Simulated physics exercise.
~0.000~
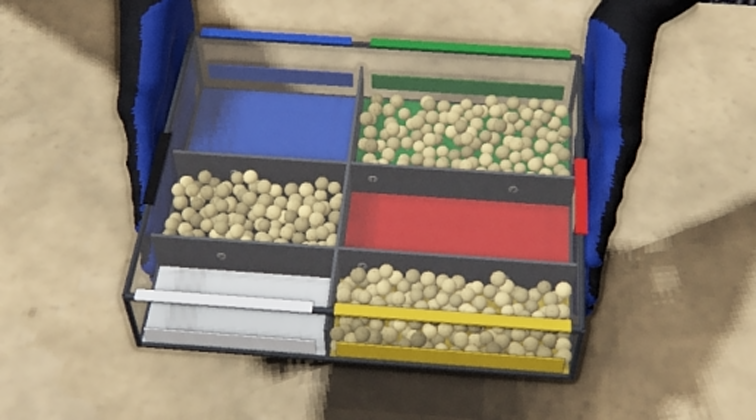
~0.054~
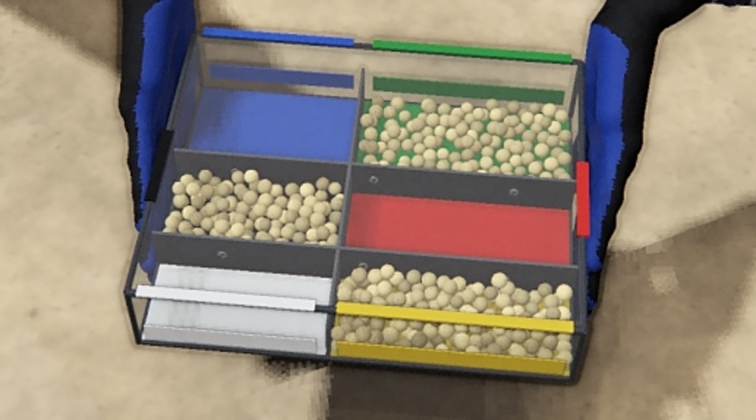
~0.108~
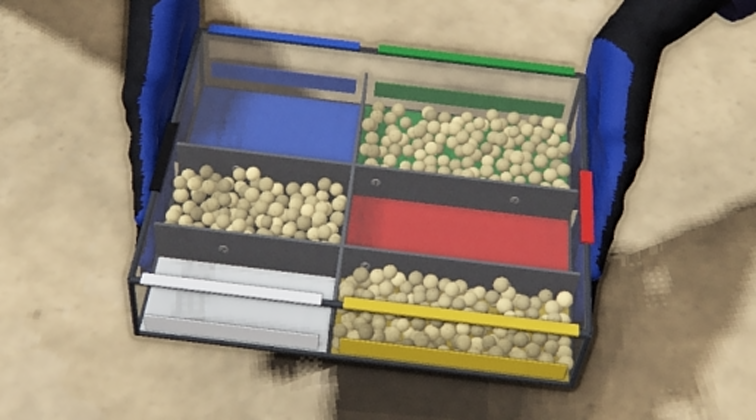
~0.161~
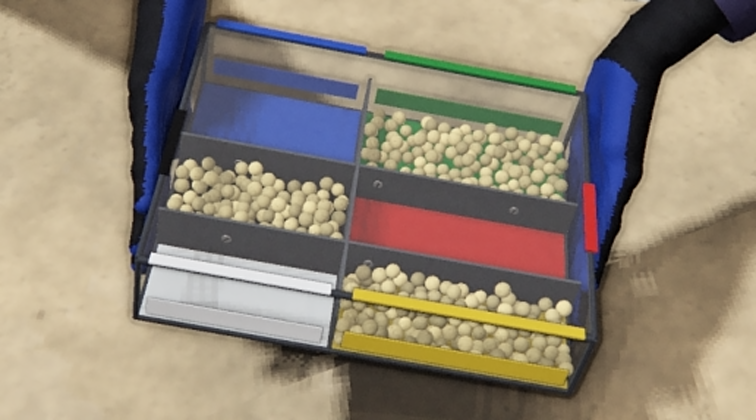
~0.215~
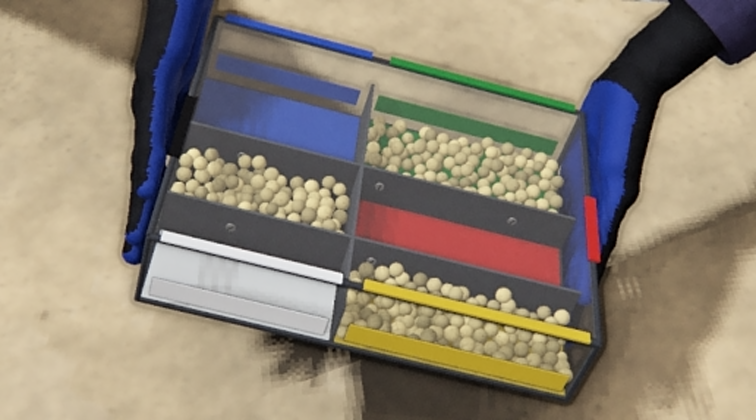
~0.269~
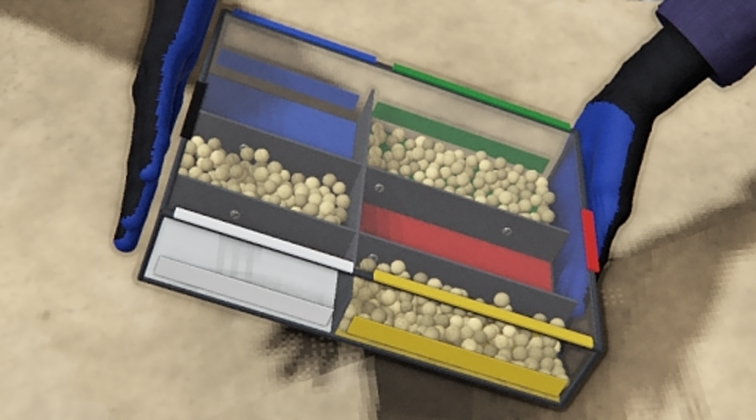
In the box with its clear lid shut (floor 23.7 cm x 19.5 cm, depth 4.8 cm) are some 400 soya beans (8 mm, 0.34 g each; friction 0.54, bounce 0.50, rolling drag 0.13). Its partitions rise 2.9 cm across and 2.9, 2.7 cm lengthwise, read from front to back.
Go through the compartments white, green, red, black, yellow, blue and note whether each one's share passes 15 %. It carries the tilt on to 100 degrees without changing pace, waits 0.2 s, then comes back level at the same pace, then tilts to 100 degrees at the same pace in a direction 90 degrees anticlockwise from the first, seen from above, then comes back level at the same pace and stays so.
White compartment stays at or below it, green compartment passes it, red compartment stays at or below it, black compartment stays at or below it, yellow compartment stays at or below it, blue compartment passes it.
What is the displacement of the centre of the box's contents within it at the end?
About 8.0 cm.
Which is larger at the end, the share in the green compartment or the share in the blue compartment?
The larger share is in the green compartment.
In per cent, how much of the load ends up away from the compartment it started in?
About 60 per cent.
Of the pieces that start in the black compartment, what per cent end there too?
About 20 percent.
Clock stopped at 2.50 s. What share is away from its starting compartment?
Roughly 35 %.
Then, at 1.48 s, tilt 74 degrees; green 60 %, red 5 %, black 10 %, yellow 25 %; middle of all pieces near (435, 291).
After 2.50 s, tilt 29 degrees; green 60 %, red 5 %, black 10 %, yellow 25 %; middle of all pieces near (512, 176).
After 3.43 s, tilt 78 degrees; green 50 %, red 5 %, black 5 %, yellow 5 %, blue 30 %; middle of all pieces near (408, 233).
Then, at 4.32 s, tilt 0 degrees; green 50 %, red 5 %, black 5 %, yellow 5 %, blue 35 %; middle of all pieces near (367, 128).
In the end, at 4.8 s, white 0 %, green 50 %, red 5 %, black 5 %, yellow 5 %, blue 35 %.
